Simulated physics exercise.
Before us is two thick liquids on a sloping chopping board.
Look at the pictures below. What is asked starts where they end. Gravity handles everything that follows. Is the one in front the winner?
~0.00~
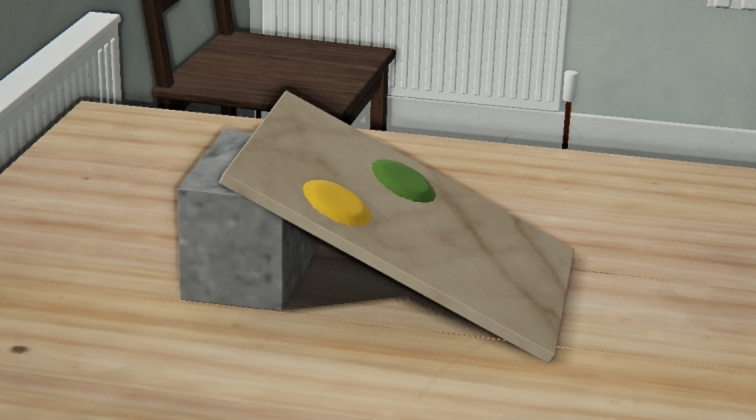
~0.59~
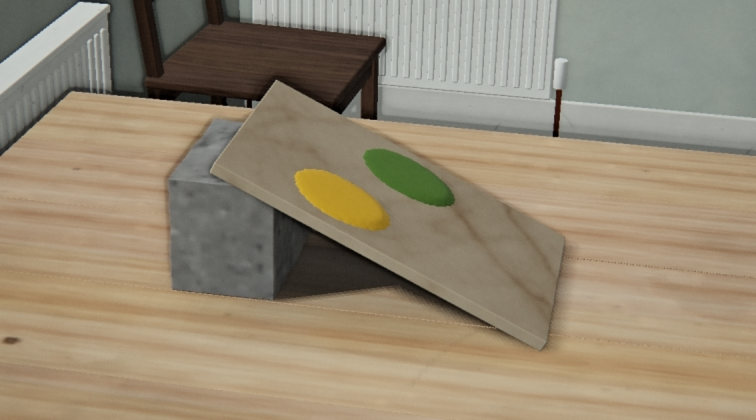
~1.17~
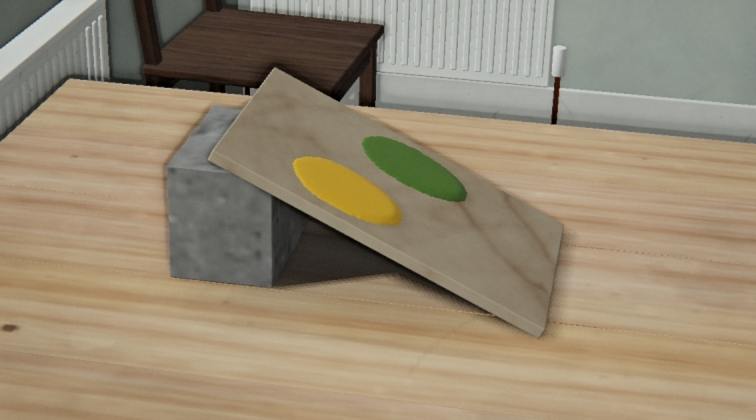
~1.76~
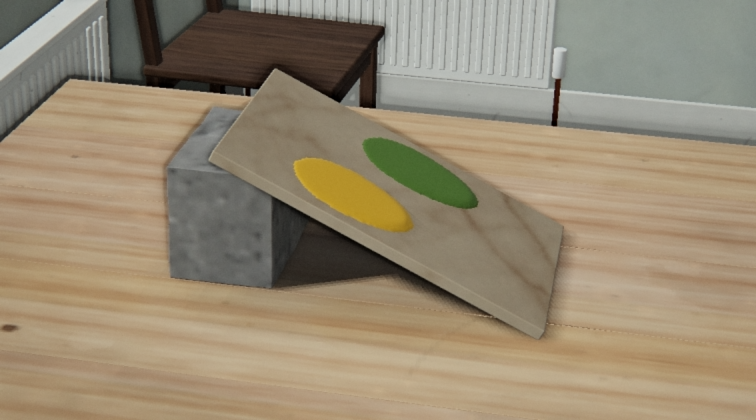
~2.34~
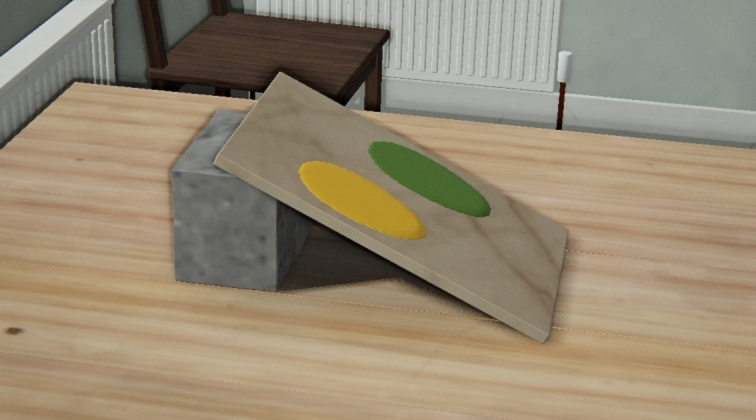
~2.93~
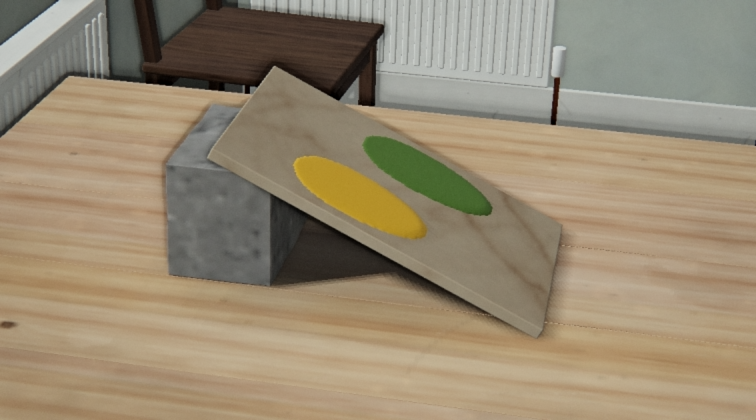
The rear one wins.
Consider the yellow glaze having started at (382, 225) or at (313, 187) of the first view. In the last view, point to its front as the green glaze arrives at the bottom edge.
The first start puts it around (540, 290), while the second puts it around (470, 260).
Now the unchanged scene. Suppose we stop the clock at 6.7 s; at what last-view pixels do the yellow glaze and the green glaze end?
First (457, 249), then (523, 227).
Around 6.7 s, the yellow glaze is three quarters of the way down; the green glaze is close to the edge.
Around 12.6 s, the yellow glaze is three quarters of the way down; the green glaze is at the low edge.
